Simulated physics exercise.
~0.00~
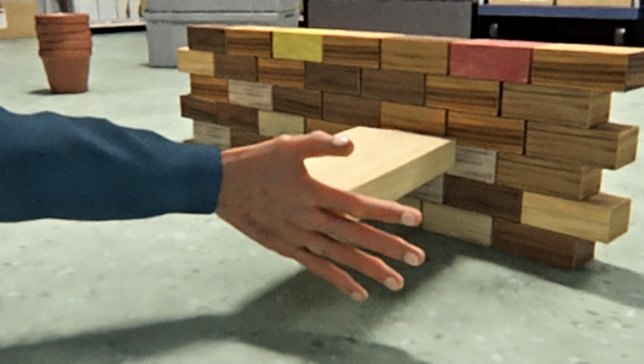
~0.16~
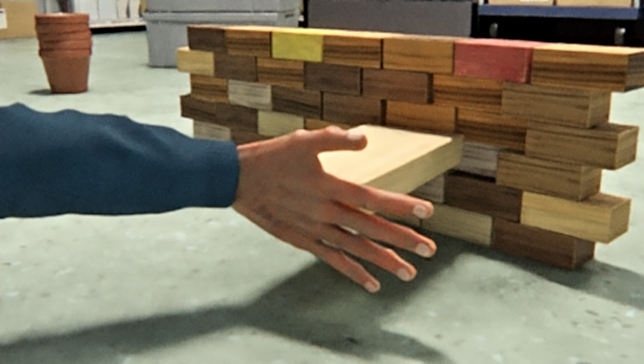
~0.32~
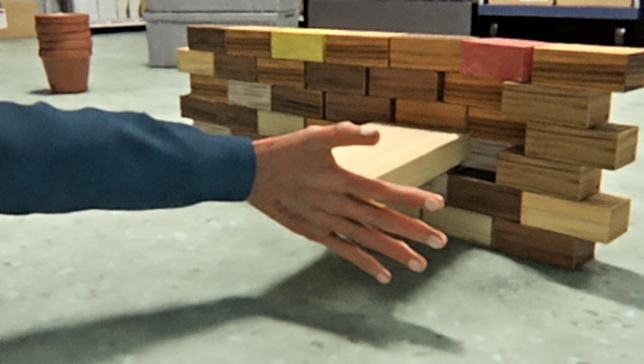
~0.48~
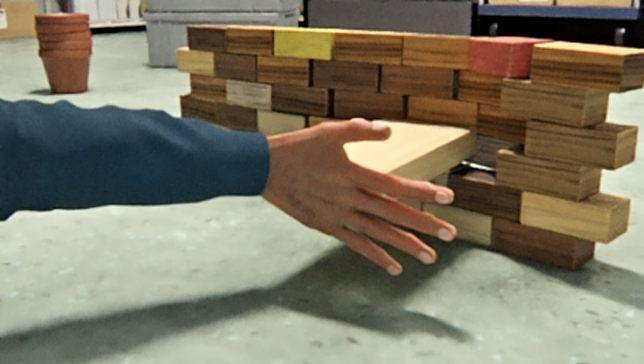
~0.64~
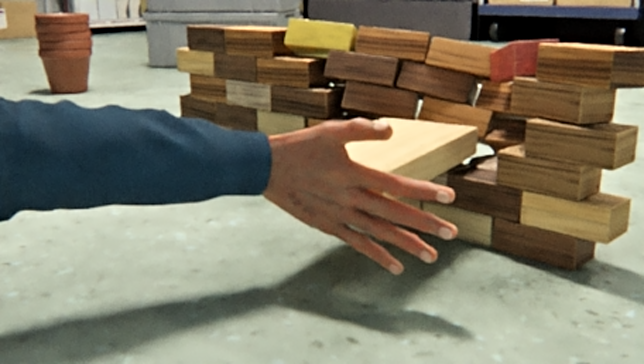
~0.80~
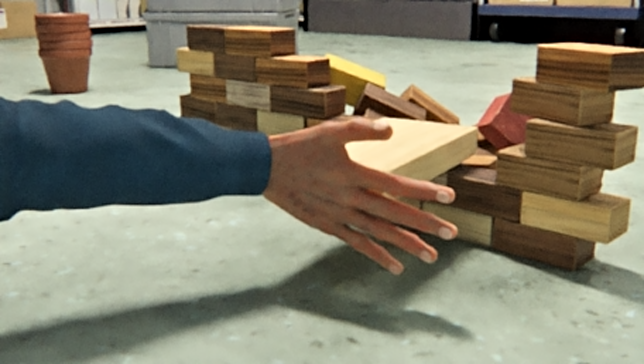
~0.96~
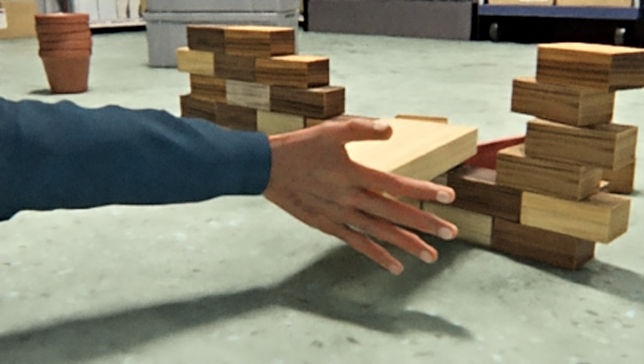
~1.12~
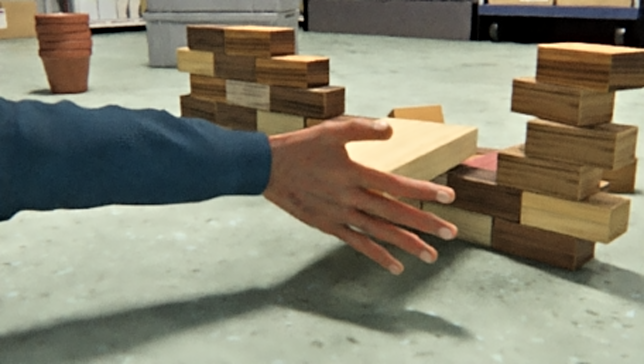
A wall of brown wooden blocks, with one yellow and one red block in its top row, stands on a pale, speckled floor while a hand in a dark blue sleeve reaches in from the left. The fixed view looks across the floor, with terracotta pots and grey bins behind. The open hand pushes a long, light wooden block into the wall, and blocks around it begin to shift. The middle then buckles, and the yellow and red blocks tilt and tumble behind. The hand stays still, leaving a wide gap between two standing ends, the red block partly visible behind the long block.
